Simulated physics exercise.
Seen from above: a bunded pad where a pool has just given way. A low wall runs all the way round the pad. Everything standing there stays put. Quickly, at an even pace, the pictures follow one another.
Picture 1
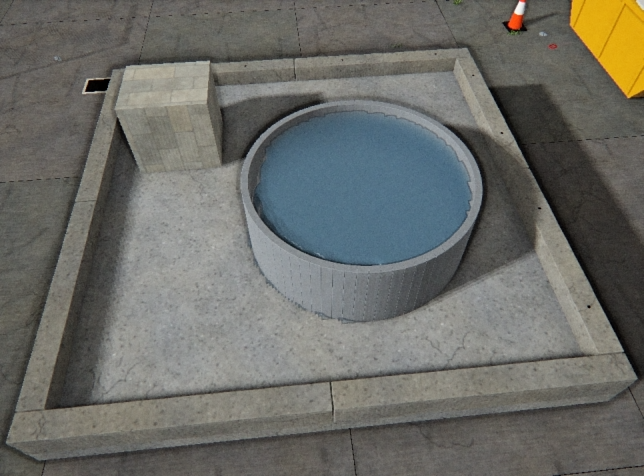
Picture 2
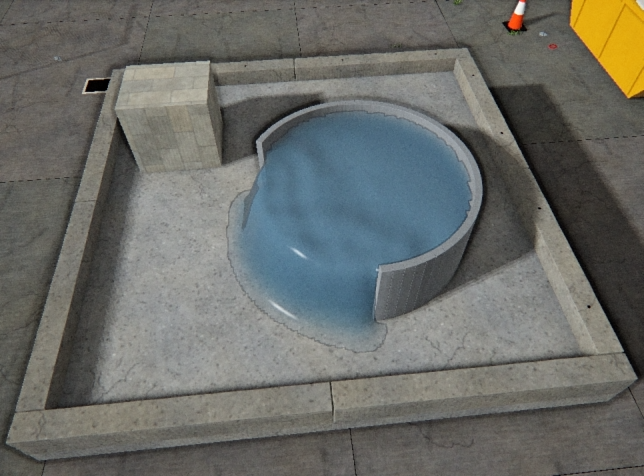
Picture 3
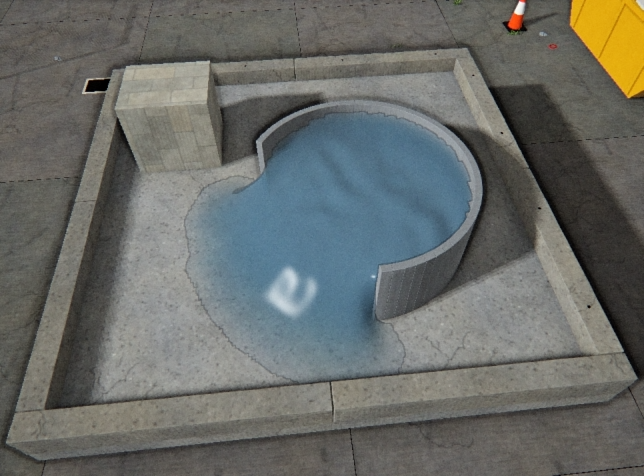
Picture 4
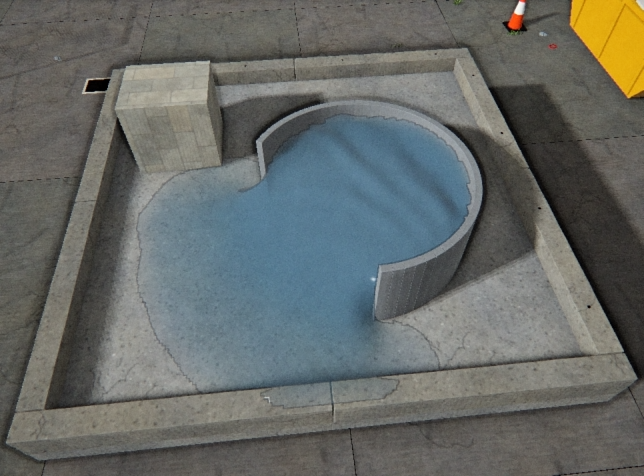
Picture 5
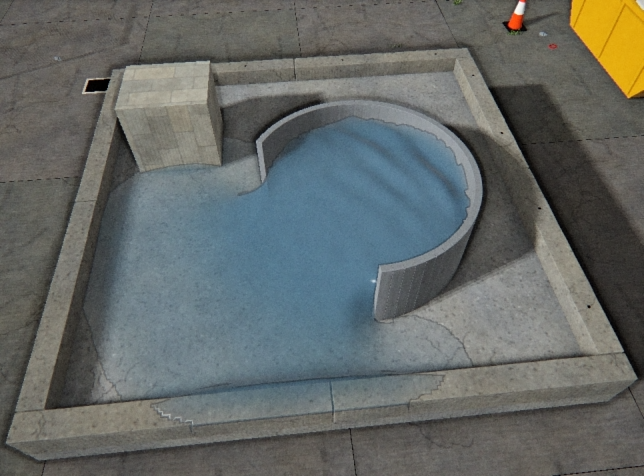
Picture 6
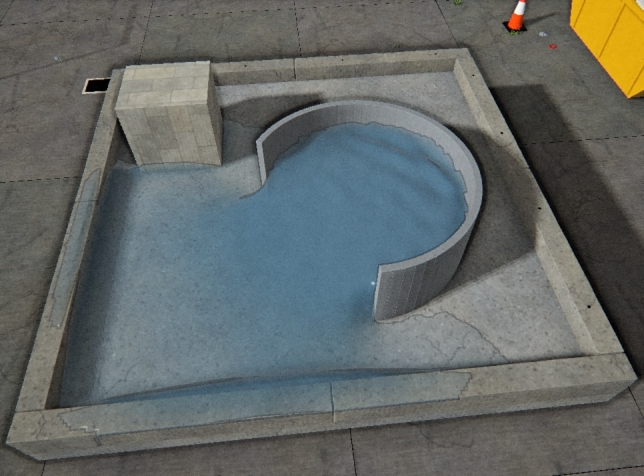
On a walled concrete pad seen from above, a round pool of still water loses a front-left section of its side, and blue water pours through the gap, spreading across the floor to the near and left walls.
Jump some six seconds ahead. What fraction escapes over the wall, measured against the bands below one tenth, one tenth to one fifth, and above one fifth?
Judging by that, the escape is heavy, beyond a fifth.
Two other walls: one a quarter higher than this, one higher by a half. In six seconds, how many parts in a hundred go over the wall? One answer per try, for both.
Lab note: Try one 16 percent; try two 10 percent.
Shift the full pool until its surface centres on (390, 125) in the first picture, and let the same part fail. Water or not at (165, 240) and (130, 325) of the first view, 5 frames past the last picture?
Well, first point drenched, second point drenched.
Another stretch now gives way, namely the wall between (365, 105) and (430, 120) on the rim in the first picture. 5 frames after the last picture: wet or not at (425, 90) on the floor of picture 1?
Submerged.
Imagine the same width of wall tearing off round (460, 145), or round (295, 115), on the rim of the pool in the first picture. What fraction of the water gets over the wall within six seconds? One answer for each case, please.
About 30% and then about 20%.
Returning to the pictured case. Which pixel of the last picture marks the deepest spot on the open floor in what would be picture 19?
I'd put it around (59, 416).
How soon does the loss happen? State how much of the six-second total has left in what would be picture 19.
Roughly 85 percent.
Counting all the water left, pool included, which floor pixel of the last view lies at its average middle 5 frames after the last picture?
Around (273, 265).
A moment on, water covers 45 % of the floor; the low wall has let 2 % over.
Next, water covers 45 % of the floor; the low wall has let 6 % over.
Then, water covers 55 % of the floor; the low wall has let 22 % over.
Later, water covers 70 % of the floor; the low wall has let 26 % over.
In the end, water covers 80 % of the floor; the low wall has let 26 % over.
